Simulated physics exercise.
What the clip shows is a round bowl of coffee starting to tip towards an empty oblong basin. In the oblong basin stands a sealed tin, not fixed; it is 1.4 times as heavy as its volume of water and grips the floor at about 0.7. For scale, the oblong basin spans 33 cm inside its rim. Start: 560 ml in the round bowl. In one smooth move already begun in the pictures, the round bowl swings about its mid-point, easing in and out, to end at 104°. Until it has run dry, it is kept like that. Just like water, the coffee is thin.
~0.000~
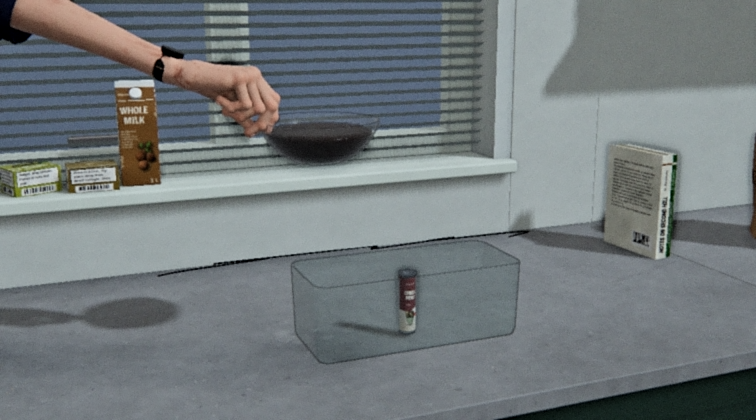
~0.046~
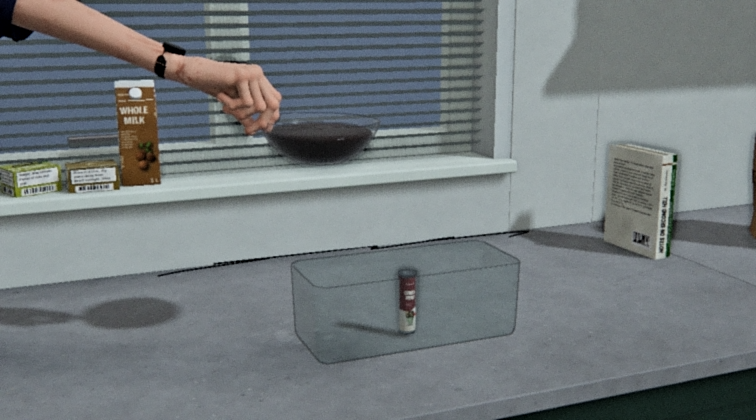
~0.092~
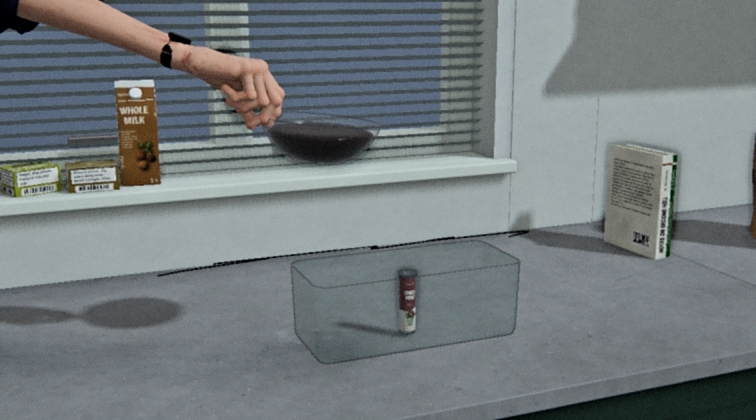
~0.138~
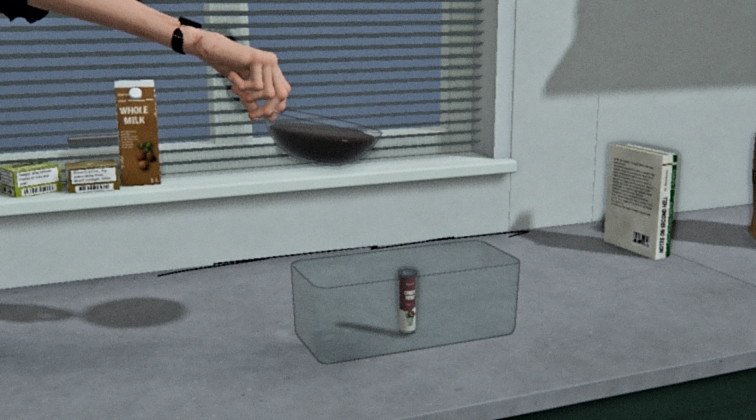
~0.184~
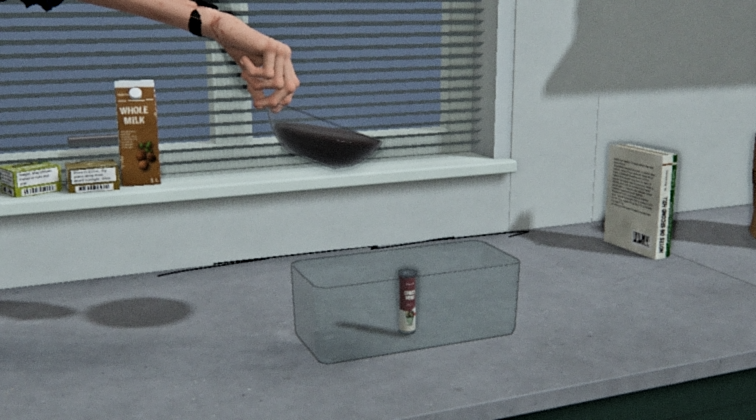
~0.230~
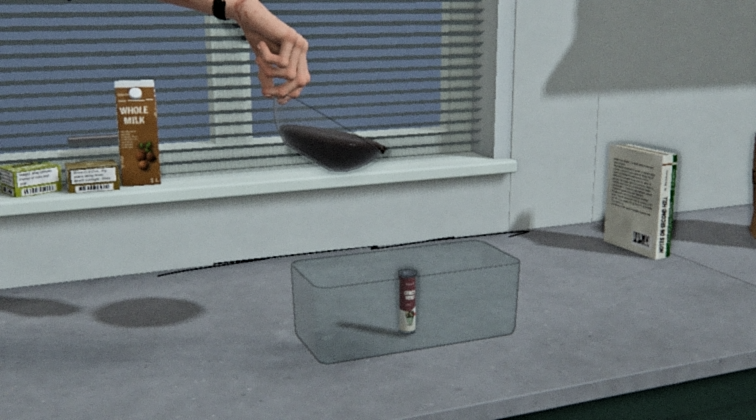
A hand tilting a clear round bowl of dark liquid steadily rightward above an oblong glass basin on a grey kitchen counter.
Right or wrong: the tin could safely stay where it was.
Right, it remains upright.
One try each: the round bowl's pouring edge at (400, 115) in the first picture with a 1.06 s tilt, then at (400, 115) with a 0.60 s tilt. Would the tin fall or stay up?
In the first try it remains standing; in the second it comes down.
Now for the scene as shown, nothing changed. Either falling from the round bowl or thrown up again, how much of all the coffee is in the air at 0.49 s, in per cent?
Some 54 per cent, I reckon.
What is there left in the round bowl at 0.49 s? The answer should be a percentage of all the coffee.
Portion remaining: Approx. 1 per cent.
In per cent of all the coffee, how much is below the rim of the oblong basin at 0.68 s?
That comes to about 96 percent.
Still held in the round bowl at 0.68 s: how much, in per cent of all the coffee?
Around 0 in a hundred is still there.
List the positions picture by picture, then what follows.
In the first picture, it leans 0°; its right rim is at (375, 118); the coffee meets the walls at (265, 134) and (368, 127); the oblong basin's rim runs from (302, 276) to (501, 252); the tin's top is at (408, 276).
In the second picture, it leans 2°; its right rim is at (375, 119); the coffee meets the walls at (265, 133) and (368, 128).
In the third picture, it leans 6°; its right rim is at (376, 124); the coffee meets the walls at (266, 130) and (369, 131).
In the fourth picture, it leans 13°; its right rim is at (377, 131); the coffee meets the walls at (269, 127) and (371, 134).
In the fifth picture, it leans 22°; its right rim is at (377, 141); the coffee meets the walls at (274, 126) and (374, 137).
In the sixth picture, it leans 33°; its right rim is at (375, 153); the coffee meets the walls at (280, 129) and (363, 139); 6 per cent is over the edge.
After 0.49 s the tilt is 96° and 1 per cent is still to pour; the tin stands where it began.
After 0.68 s the tilt is 104° and 0 per cent is still to pour; the tin stands where it began.
After 0.88 s the tilt is 104° and 0 per cent is still to pour; the tin stands where it began.
After 1.10 s the tilt is 104° and 0 per cent is still to pour; the tin stands where it began.
In the end the tin stands where it began.
